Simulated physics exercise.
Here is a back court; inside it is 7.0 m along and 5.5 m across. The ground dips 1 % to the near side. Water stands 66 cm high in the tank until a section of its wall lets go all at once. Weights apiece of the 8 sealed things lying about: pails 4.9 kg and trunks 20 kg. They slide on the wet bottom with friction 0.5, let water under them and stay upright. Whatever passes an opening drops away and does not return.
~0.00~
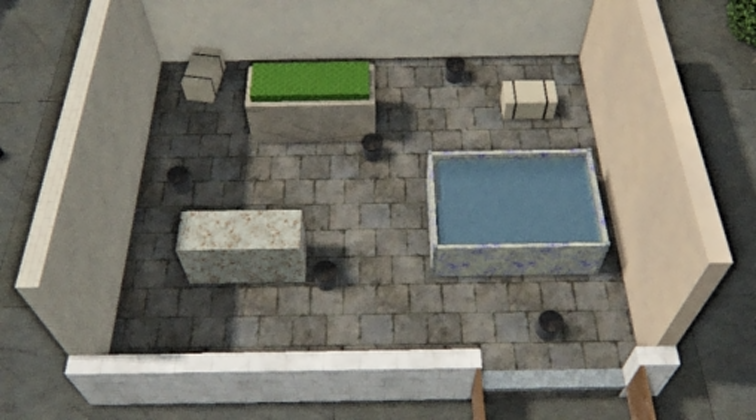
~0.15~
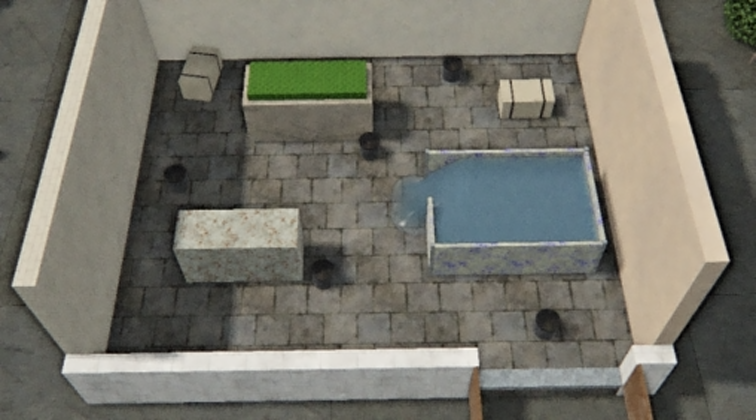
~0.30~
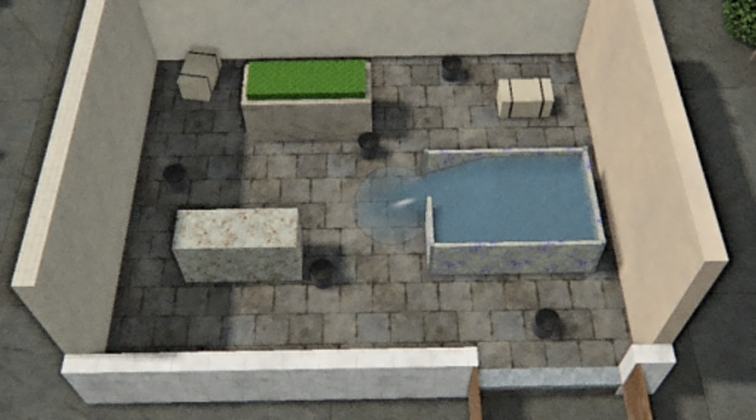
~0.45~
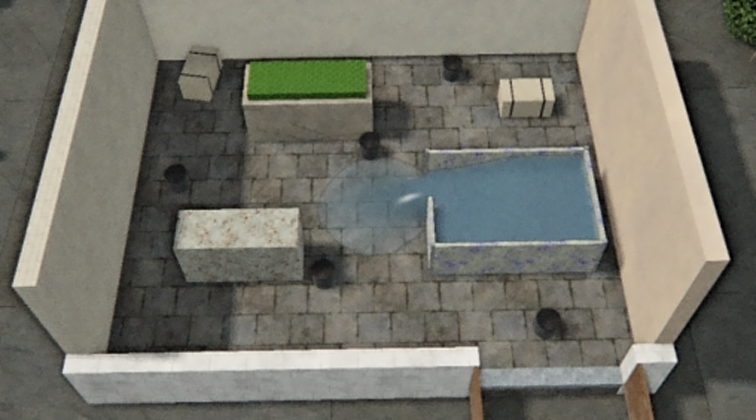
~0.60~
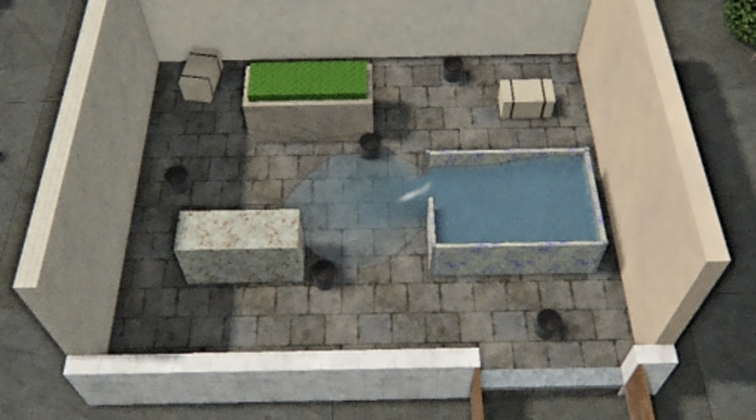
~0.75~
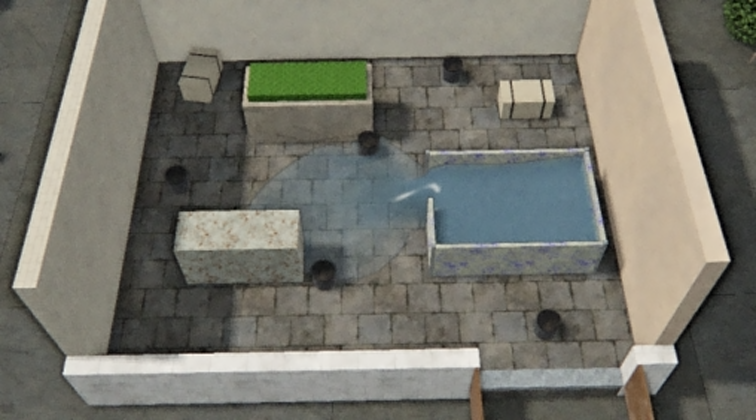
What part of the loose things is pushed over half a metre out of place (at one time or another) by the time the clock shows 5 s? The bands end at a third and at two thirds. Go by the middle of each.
Share: One to two thirds.
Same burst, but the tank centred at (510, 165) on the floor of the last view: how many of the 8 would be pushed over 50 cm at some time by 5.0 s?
In that case 5 of them.
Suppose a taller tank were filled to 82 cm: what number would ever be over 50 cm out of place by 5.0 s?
In that case 5 of them.
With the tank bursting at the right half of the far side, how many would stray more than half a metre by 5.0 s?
Then 5.
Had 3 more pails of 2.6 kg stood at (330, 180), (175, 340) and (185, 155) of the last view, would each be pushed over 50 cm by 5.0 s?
In turn: Over, over, over.
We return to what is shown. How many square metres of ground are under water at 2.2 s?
Roughly 17 m2.
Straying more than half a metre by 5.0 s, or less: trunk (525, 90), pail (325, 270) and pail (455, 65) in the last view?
In turn: Short of it, over, under.
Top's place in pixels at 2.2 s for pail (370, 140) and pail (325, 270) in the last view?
Near (206, 156) and (350, 319).
After 1.1 s 0 of 8 are over 50 cm from their spots; 0 afloat.
After 2.2 s 2 of 8 are over 50 cm from their spots; 2 afloat.
After 3.5 s 3 of 8 are over 50 cm from their spots; 2 afloat.
After 5.0 s 4 of 8 are over 50 cm from their spots, and 4 have been at some point; 3 afloat.
